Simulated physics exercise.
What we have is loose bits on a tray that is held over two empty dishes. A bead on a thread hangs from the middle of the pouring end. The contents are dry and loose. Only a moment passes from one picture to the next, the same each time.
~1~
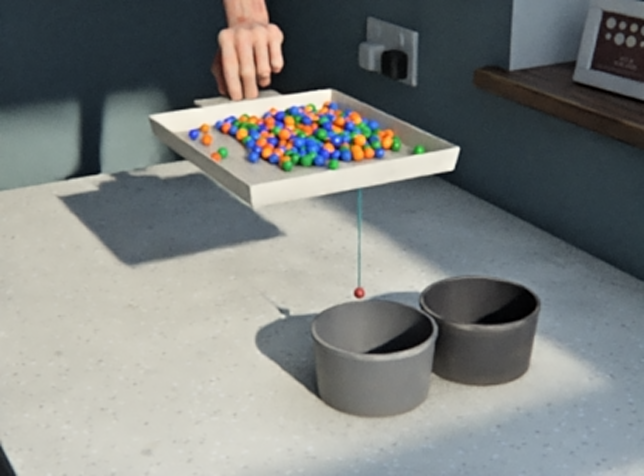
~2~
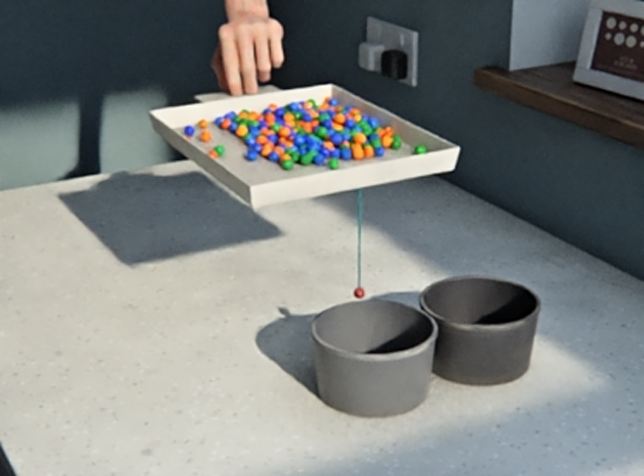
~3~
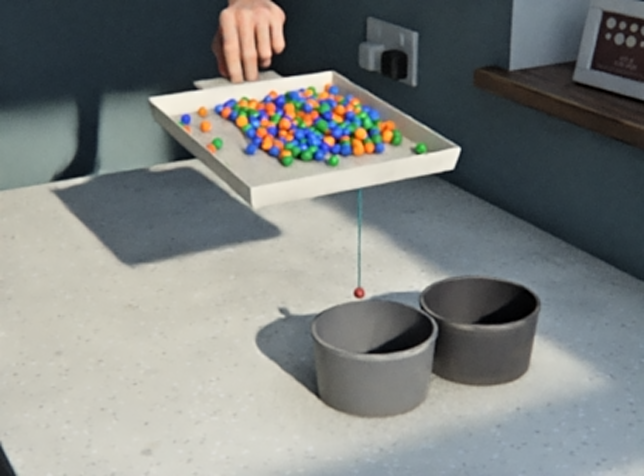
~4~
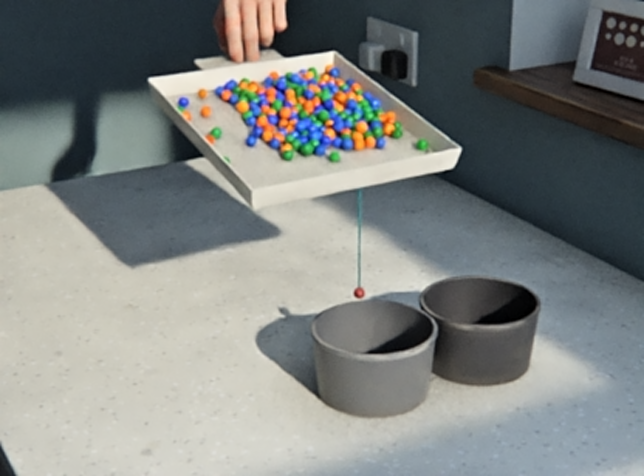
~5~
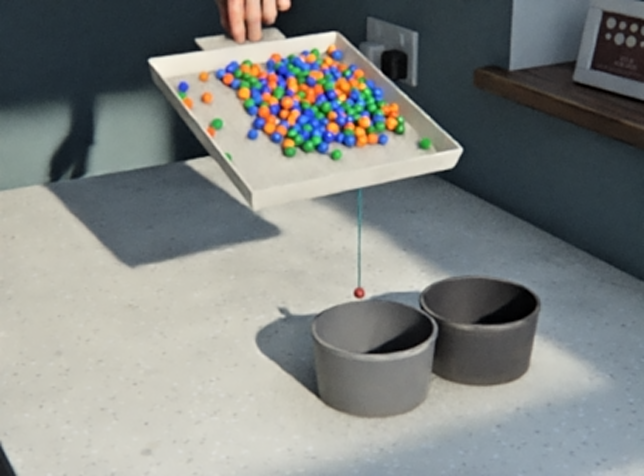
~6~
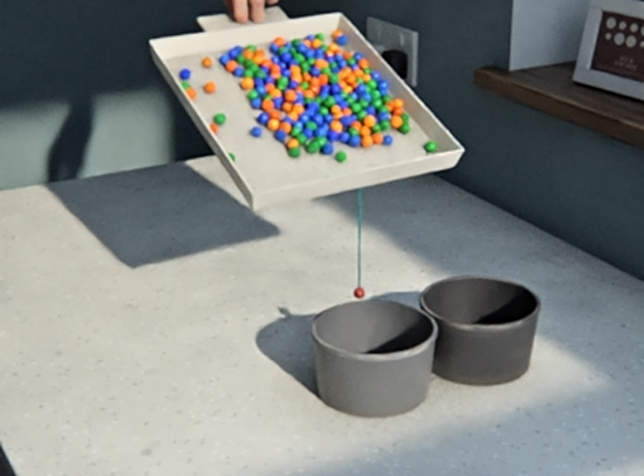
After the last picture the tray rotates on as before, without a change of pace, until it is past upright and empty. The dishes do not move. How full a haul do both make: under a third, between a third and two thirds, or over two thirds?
Caught overall: From one third to two thirds.
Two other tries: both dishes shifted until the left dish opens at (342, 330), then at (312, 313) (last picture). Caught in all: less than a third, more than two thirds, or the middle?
The first try: One to two thirds. The second: Below one third.
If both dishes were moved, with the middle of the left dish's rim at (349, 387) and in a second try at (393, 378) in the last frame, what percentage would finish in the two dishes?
In turn 20 and 10 in a hundred.
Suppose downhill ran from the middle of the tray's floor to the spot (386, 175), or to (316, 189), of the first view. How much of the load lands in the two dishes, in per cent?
Roughly 90 per cent, and 20 per cent.
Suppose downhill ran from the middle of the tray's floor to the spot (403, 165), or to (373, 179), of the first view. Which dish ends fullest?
One: The right one. Two: The right-hand dish.
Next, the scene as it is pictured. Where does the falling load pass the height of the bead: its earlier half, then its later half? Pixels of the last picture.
Early half (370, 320), late half (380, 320).
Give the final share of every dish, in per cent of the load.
Left dish: 40 %, right dish: 10 %.
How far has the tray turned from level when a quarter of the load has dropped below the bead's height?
At about 85°.
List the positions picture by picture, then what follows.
In the first picture, corners of the pouring end near (253, 184) and (453, 147), level; middle of the load near (307, 135), round plastic beads; left dish near (406, 378); right dish near (513, 348); bead on its thread near (359, 293).
In the second picture, corners of the pouring end near (253, 184) and (454, 147), level; middle of the load near (307, 132).
In the third picture, corners of the pouring end near (254, 185) and (454, 147), tipped barely, level across its low end; middle of the load near (307, 123).
In the fourth picture, corners of the pouring end near (254, 187) and (456, 147), tipped a little, level across its low end; middle of the load near (308, 111).
In the fifth picture, corners of the pouring end near (255, 189) and (457, 148), tipped clearly, level across its low end; middle of the load near (310, 99), a little on the move.
In the sixth picture, corners of the pouring end near (256, 191) and (458, 148), tipped clearly, level across its low end; middle of the load near (314, 90), all but a few on the move; left dish near (406, 378); right dish near (513, 348).
Shortly afterwards, tray tipped steeply; the bulk on the tray; a little in the left dish; only a few in the right dish; a little outside both; a little in the air.
Next, tray tipped past a quarter turn; a little on the tray; near a third in the left dish; a little in the right dish; near a third outside both; near a quarter in the air.
Some moments later, tray tipped past a quarter turn; near half in the left dish; a little in the right dish; near half outside both.
In the end, tray tipped past a quarter turn; near half in the left dish; a little in the right dish; near half outside both.
